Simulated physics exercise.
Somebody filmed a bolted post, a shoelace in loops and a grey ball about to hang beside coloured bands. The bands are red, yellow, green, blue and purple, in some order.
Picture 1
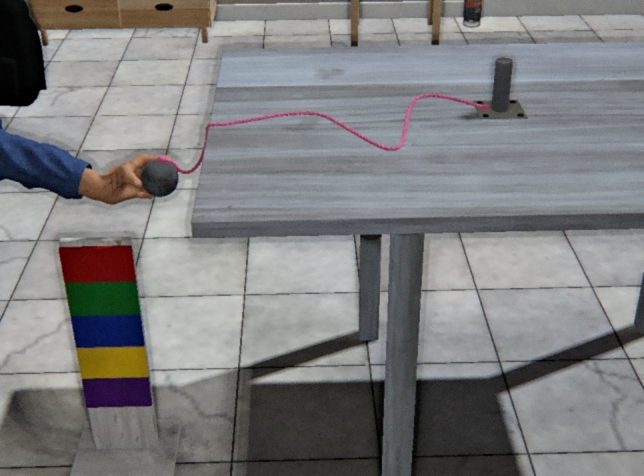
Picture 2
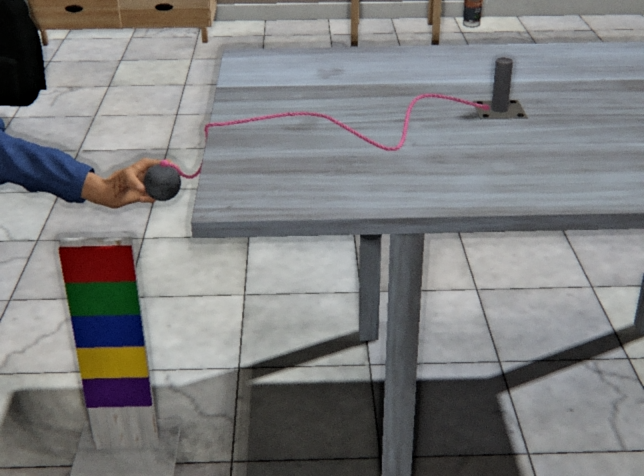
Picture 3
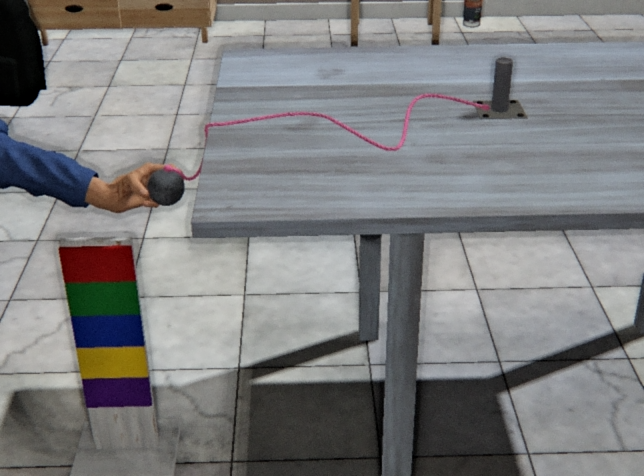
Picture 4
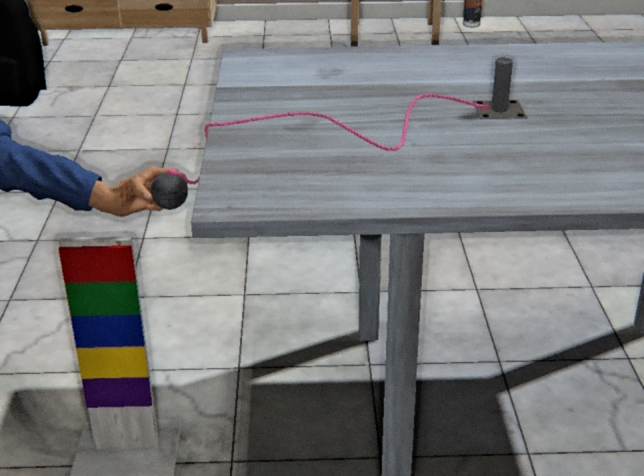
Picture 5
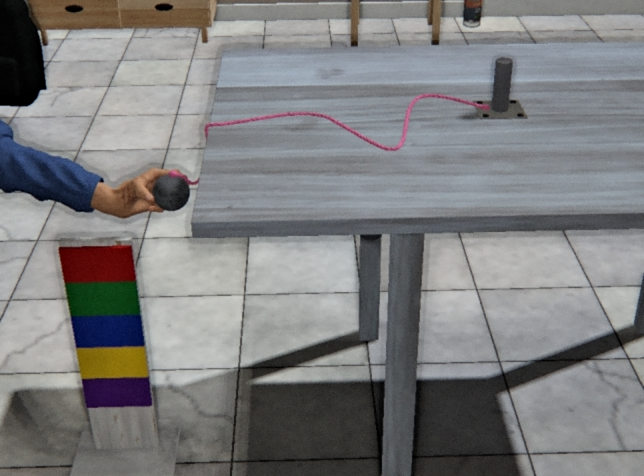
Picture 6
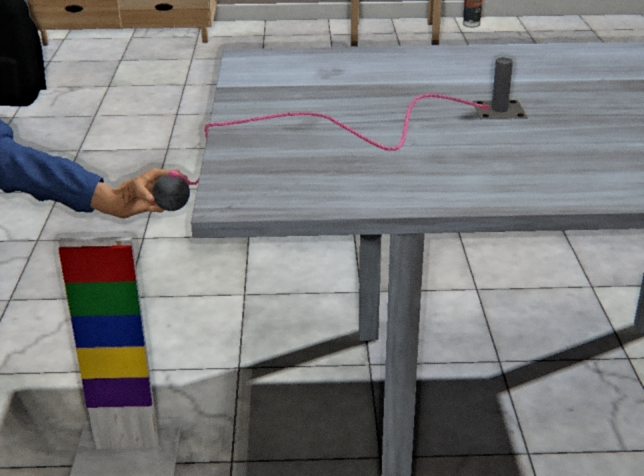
In a room with a pale tiled floor, seen from slightly above by a camera that stays still, a grey wooden table fills the right side. A pink cord curves loosely from a dark post on the tabletop to a grey ball held in a blue-sleeved hand, above a stand banded red, green, blue, yellow and purple. The hand moves the ball slightly right and down, then stays nearly motionless.
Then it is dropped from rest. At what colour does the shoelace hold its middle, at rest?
The shoelace holds its middle at yellow.
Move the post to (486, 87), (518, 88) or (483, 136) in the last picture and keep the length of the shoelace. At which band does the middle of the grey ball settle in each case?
In that order: Yellow; blue; purple.
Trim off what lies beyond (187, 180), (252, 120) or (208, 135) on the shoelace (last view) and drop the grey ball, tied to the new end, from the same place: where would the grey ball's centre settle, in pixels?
About (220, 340), (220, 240) and (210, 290).
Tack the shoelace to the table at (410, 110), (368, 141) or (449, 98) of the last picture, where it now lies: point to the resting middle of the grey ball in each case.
About (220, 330), (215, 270) and (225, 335).
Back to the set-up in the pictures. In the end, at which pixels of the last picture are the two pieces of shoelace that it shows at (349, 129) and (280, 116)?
They go to (214, 131) and to (213, 205).
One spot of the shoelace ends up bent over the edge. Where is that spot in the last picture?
At (345, 127), roughly.
Soon after, ball near (235, 341); level with yellow.
After that, ball near (214, 346); level with yellow.
In the end, ball near (227, 352); level with yellow. At yellow.
